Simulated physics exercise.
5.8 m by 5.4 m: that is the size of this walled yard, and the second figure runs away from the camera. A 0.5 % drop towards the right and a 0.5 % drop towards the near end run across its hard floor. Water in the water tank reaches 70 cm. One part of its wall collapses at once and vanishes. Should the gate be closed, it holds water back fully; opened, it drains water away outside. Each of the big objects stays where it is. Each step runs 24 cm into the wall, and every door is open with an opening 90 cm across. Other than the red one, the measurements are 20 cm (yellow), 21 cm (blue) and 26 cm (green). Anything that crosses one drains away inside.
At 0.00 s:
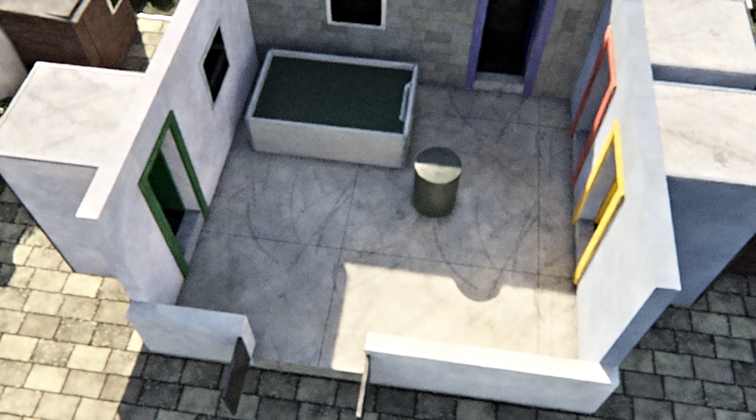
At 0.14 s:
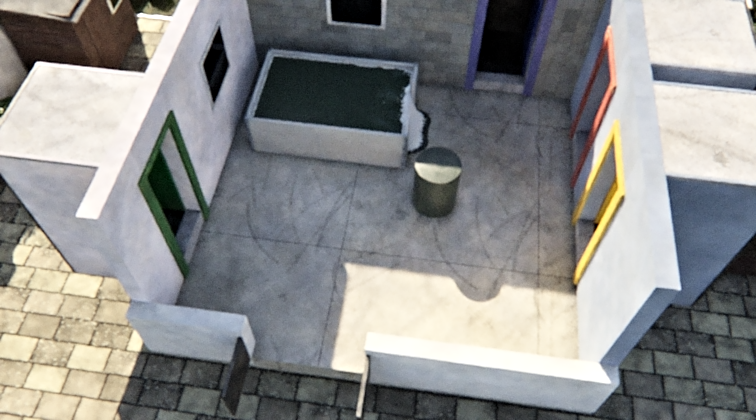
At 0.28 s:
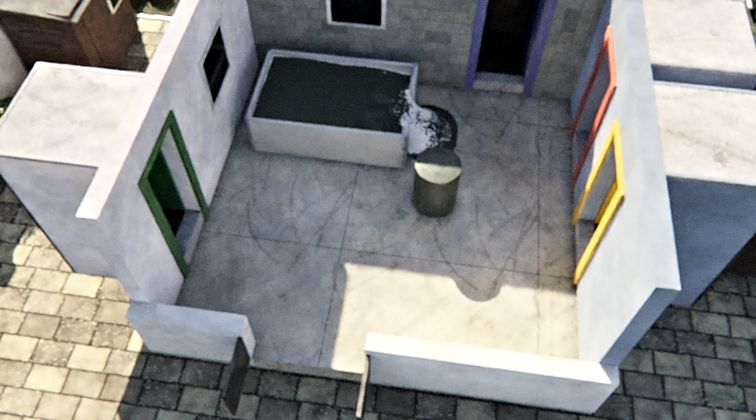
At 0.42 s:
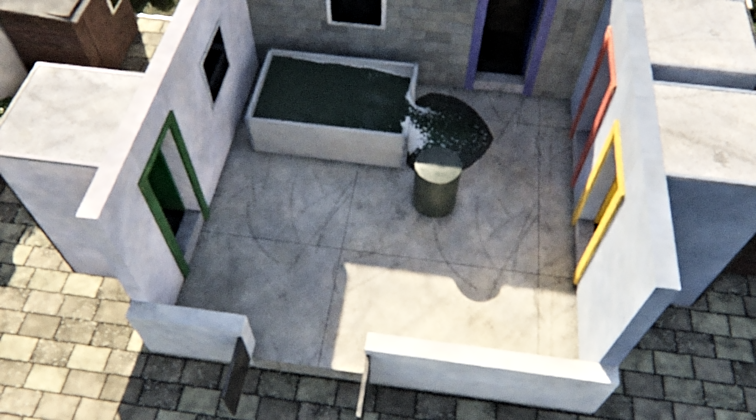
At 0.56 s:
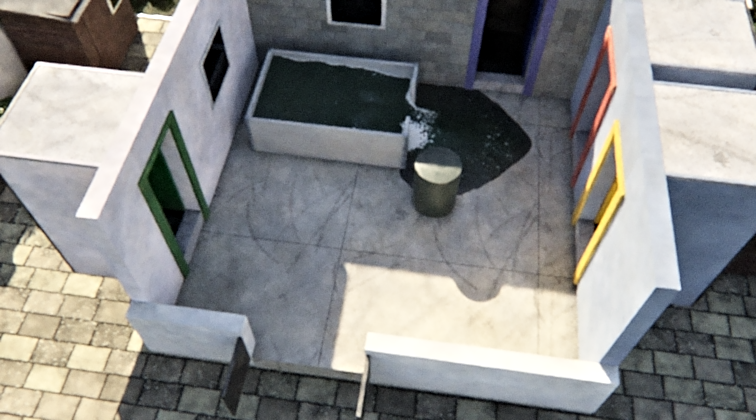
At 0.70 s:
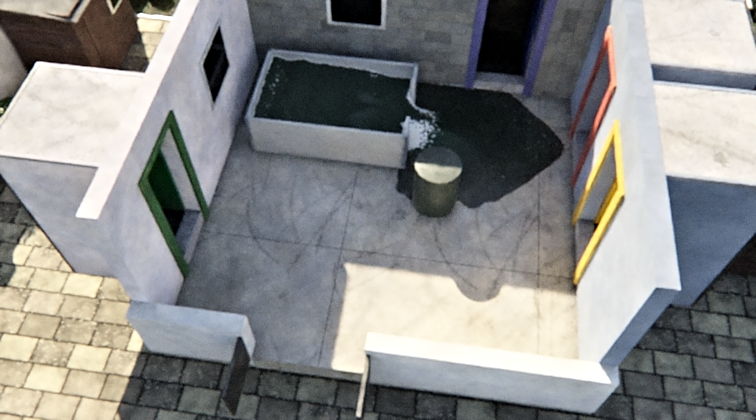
Dark water breaks through the right end of a pale rectangular tank, foaming white at the gap, and spreads across the grey floor of a walled yard seen from high above. A green-edged doorway stands on the left, red and yellow ones on the right, a purple one at the back, and a drum near the middle. The pool widens rightwards and around the drum, while the camera stays still.
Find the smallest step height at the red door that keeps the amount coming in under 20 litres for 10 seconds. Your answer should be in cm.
The smallest height is roughly 25 cm.
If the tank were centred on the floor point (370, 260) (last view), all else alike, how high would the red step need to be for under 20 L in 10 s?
About 5.5 cm.
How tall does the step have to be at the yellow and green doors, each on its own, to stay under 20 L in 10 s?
You'd want about 13.0 centimetres at yellow and about 7.0 centimetres at green.
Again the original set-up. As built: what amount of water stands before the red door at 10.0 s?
Some 11.0 cm.
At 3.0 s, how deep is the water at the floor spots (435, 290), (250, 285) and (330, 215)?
Depth: About 0, 0, 0 cm.
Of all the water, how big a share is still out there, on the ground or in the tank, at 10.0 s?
Remaining share: Around 94 %.
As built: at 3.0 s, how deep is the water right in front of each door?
Centimetres: Yellow = 18, blue = 20, red = 25, green = 0.
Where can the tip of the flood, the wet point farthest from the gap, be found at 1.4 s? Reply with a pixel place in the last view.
Look about (574, 240) in the last picture.
After 1.4 s water covers 25 % of the floor, deepest (43 cm) near (570, 105); 27 cm at the red door, 0 litres in over its 24 cm step.
After 3.0 s water covers 40 % of the floor, deepest (30 cm) near (570, 113); 25 cm at the red door, 22 litres in over its 24 cm step.
After 10.0 s water covers 95 % of the floor, deepest (16 cm) near (232, 145); 11 cm at the red door, 24 litres in over its 24 cm step.
At the red door as built, the water arrived by 0.8 s and peaked near 33 cm at 2.0 s.
With a step of 22.5 cm, 36 litres would have come in within the 10 s; with 31 cm, 2 litres. So under 20 litres takes about 25 cm.
